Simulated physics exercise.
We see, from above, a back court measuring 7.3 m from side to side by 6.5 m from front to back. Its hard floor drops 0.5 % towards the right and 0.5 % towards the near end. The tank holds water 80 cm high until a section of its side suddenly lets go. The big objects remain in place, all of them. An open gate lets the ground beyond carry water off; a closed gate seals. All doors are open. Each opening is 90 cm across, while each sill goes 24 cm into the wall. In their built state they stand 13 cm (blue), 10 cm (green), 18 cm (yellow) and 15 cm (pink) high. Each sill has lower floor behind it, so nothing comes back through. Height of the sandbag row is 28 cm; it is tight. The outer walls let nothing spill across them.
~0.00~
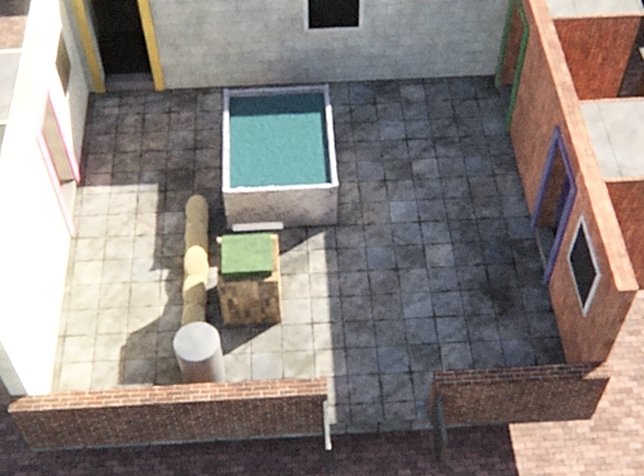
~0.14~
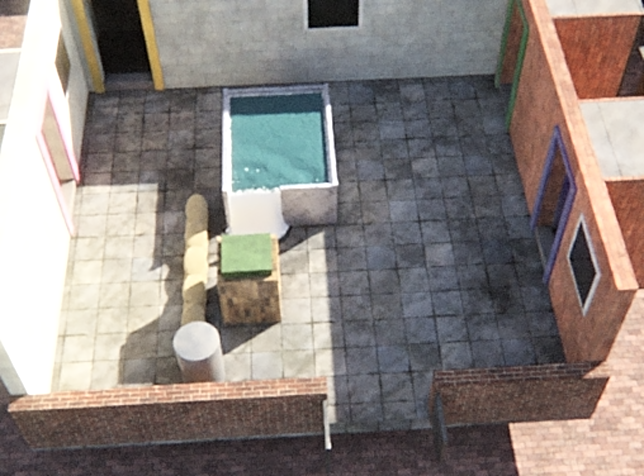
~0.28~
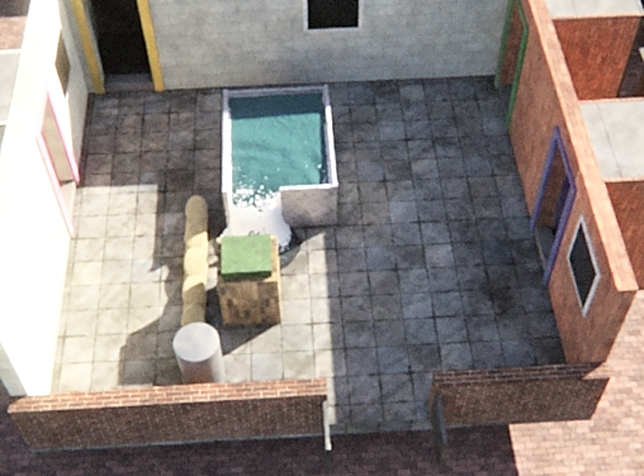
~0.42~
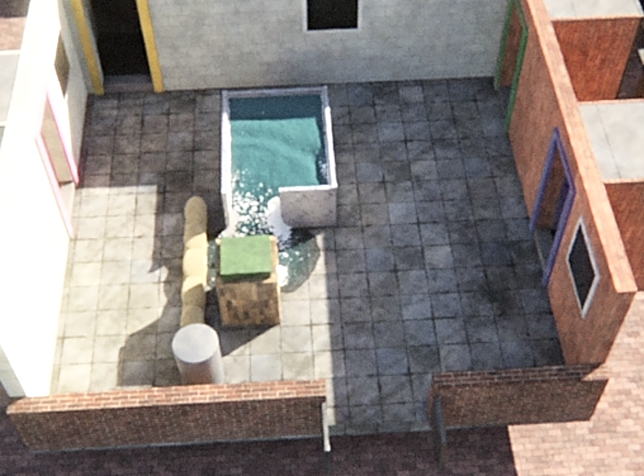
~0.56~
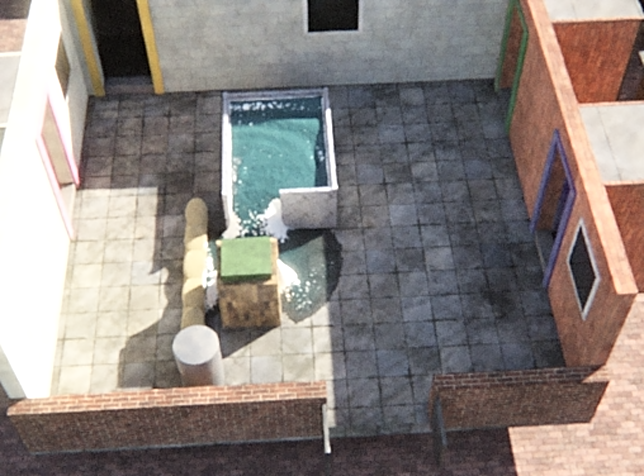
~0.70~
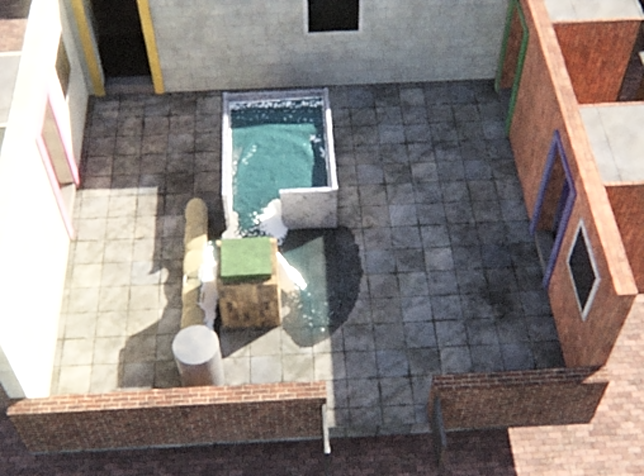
We see a walled, paved courtyard with a tank of still water; an opening appears at the tank's near left corner, and water pours out, foams around a green-topped block and spreads across the floor towards the right and near side.
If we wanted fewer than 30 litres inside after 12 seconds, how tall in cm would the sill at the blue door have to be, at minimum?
It would need to be around 8 cm tall.
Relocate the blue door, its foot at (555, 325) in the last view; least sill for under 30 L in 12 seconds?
Roughly 10.0 cm.
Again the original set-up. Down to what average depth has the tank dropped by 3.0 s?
On average, around 37 cm.
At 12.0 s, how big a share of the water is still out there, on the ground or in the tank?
Around 86 in a hundred parts remain.
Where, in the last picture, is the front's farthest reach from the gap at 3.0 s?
(568, 398).
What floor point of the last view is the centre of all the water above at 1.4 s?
The water is centred around (273, 215) in the last picture's pixels.
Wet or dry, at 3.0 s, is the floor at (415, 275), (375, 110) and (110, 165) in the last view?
In order: Soaked, untouched, untouched.
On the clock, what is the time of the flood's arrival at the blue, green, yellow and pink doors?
It gets to blue after 2.4 s, green after 4.5 s, yellow after 3.6 s and pink after 2.8 s.
After 1.4 s water covers 20 % of the floor, deepest (58 cm) near (254, 276); it has not reached the blue door.
After 3.0 s water covers 55 % of the floor, deepest (35 cm) near (243, 277); 12 cm at the blue door, 0 litres in over its 13 cm sill.
After 12.0 s water covers 95 % of the floor, deepest (9 cm) near (231, 277); 6 cm at the blue door, 1 litre in over its 13 cm sill.
At the blue door as built, the water arrived by 2.5 s and peaked near 15 cm at 2.8 s.
With a sill of 6.5 cm, 54 litres would have come in within the 12 s; with 10 cm, 9 litres. So under 30 litres takes about 8 cm.
